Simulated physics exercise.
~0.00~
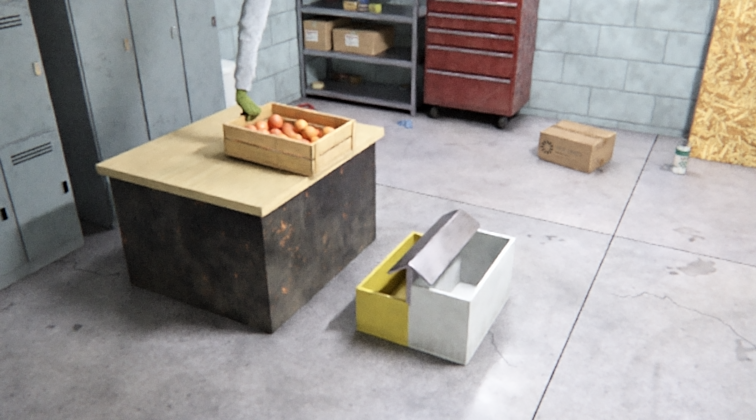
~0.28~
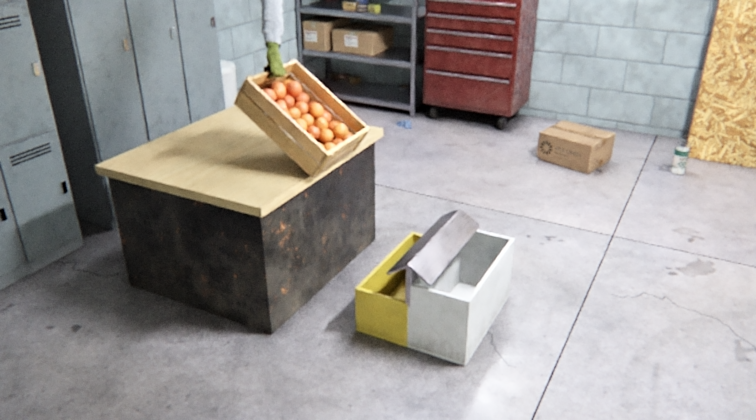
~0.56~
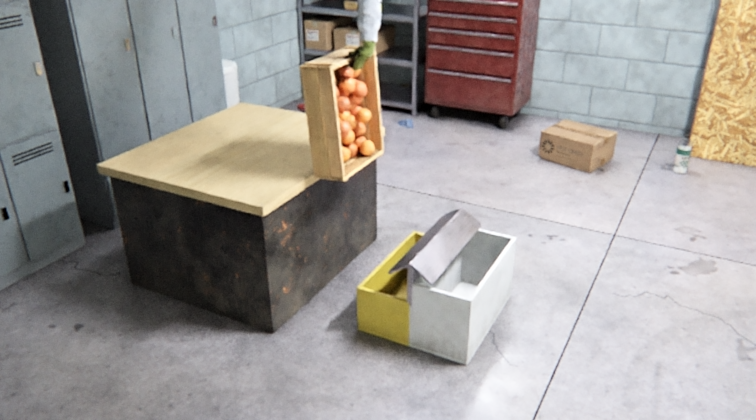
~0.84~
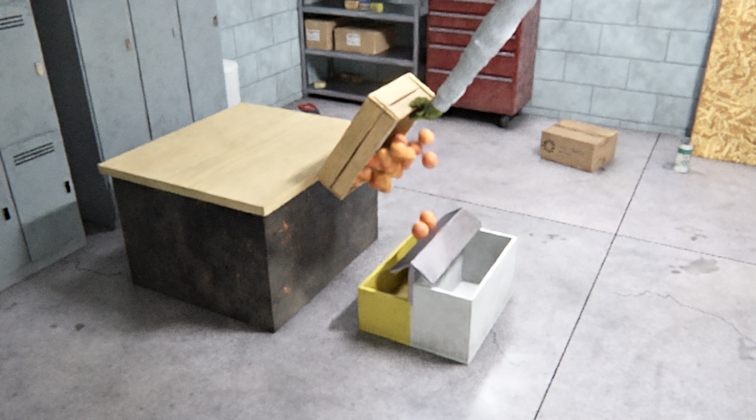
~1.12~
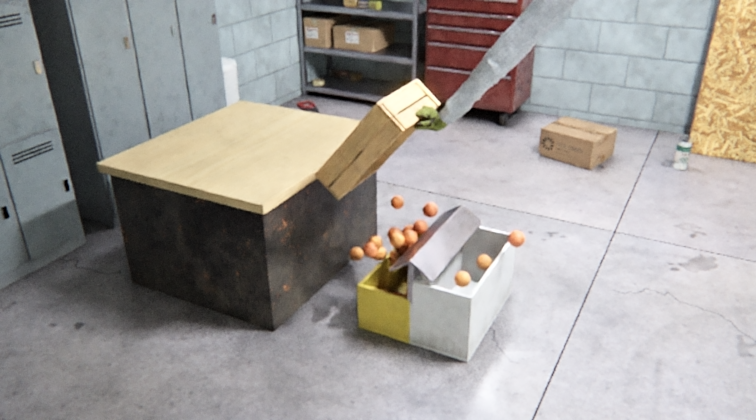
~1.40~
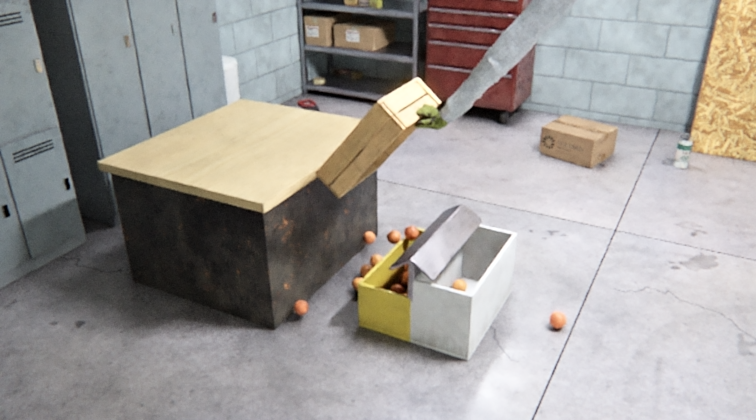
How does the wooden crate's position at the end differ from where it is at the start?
At the start the crate sits upright on top of the bench, full of oranges. By the end it is farther to the right, tipped well over and held out past the bench's right edge.
At the start, a green-gloved hand holds a wooden crate of oranges sitting upright on a bench, with a yellow tote and a white tub joined on the floor to the right. The hand lifts the crate's far side, tilting it toward the right edge until it stands on its side. It tips further, and the oranges spill out in a bunch toward the grey roof-shaped splitter. They scatter on landing, most dropping toward the yellow tote and some bouncing over the white tub. Finally the crate stays tipped over the edge, most oranges lie in the yellow tote, several rest on the floor near the bench, and one lies beyond the white tub.
